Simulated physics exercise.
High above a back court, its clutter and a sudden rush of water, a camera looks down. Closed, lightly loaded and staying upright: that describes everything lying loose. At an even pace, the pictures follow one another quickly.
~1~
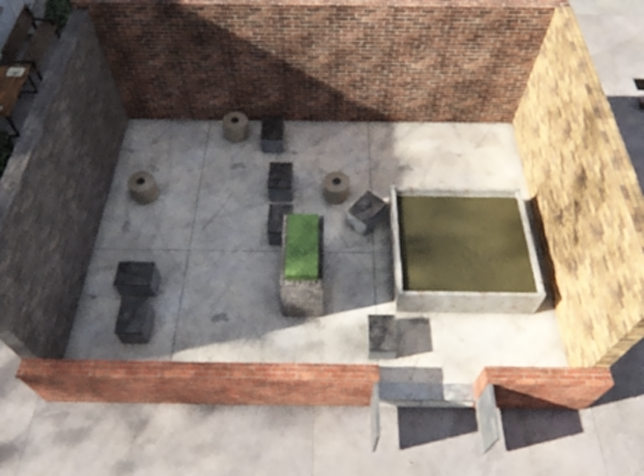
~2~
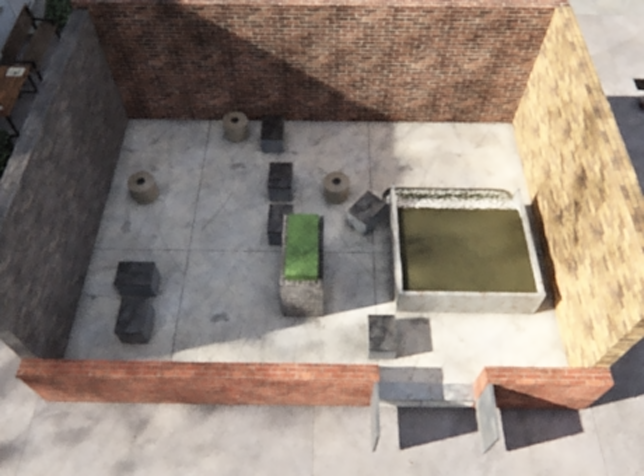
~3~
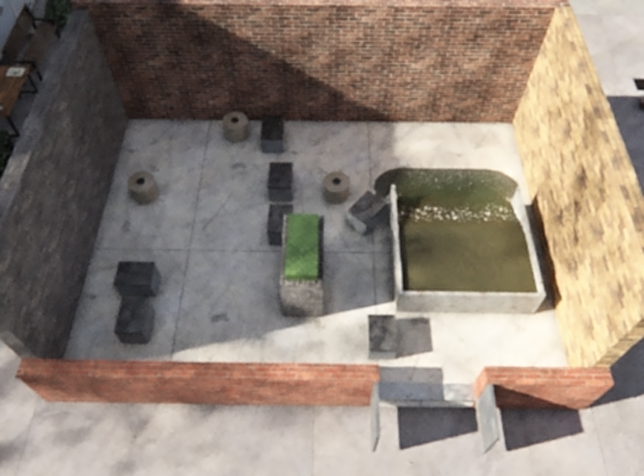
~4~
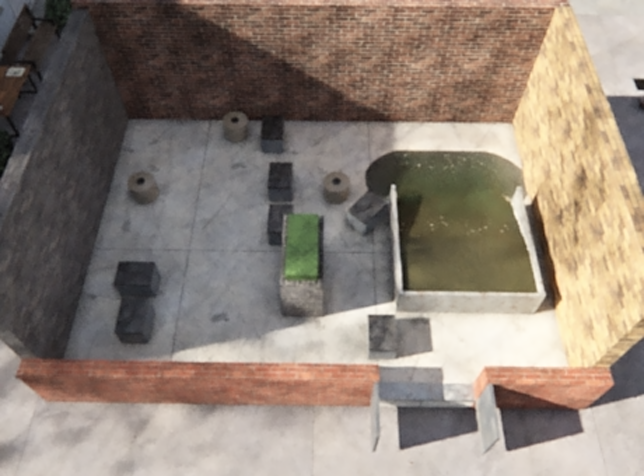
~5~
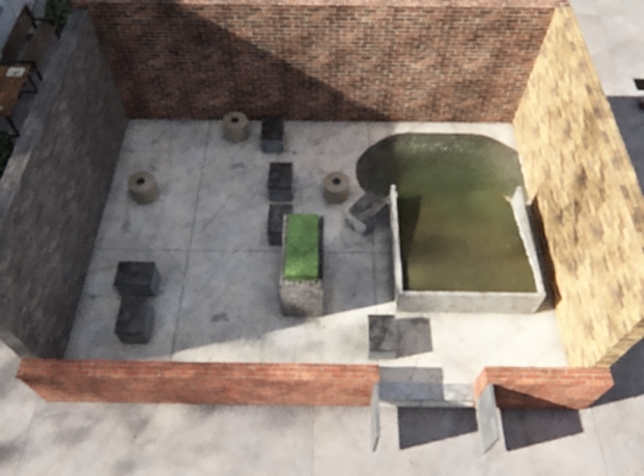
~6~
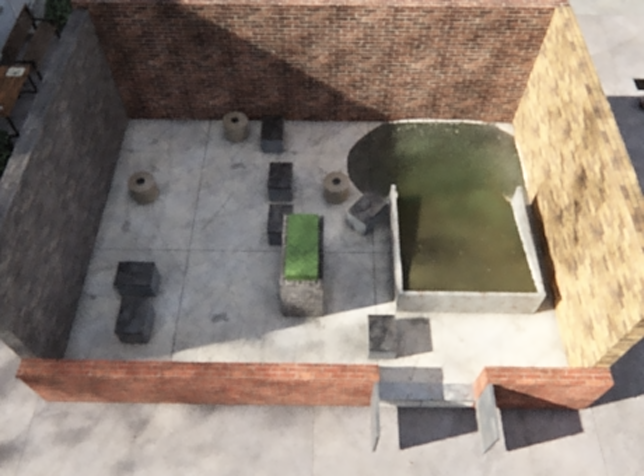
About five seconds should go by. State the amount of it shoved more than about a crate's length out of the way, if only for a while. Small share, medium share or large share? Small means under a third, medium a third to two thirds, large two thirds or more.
A medium share.
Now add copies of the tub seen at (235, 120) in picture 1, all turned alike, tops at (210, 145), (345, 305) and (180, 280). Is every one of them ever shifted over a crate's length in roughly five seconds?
Going by the order given: Travels that far, stays in place, stays in place.
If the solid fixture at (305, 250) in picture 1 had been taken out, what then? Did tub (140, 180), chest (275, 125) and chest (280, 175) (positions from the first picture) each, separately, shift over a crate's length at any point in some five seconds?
One at a time: The first traveled far, the second traveled far, the third traveled far.
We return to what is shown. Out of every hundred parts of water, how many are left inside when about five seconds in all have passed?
Estimate: About 100 %.
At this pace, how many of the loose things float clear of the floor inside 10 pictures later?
0.
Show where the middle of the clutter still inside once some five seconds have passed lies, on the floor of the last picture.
Near (215, 263).
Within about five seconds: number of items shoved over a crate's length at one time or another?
The figure is 5.
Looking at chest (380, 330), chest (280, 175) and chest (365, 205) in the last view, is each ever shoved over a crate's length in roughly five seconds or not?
First under that distance, second displaced that much, third under that distance.
A moment on, 0 of 10 are well off their spots; 0 afloat.
Next, 0 of 10 are well off their spots; 0 afloat.
Later, 2 of 10 are well off their spots; 1 afloat.
In the end, 5 of 10 are well off their spots, and 5 have been at some point; 4 afloat.
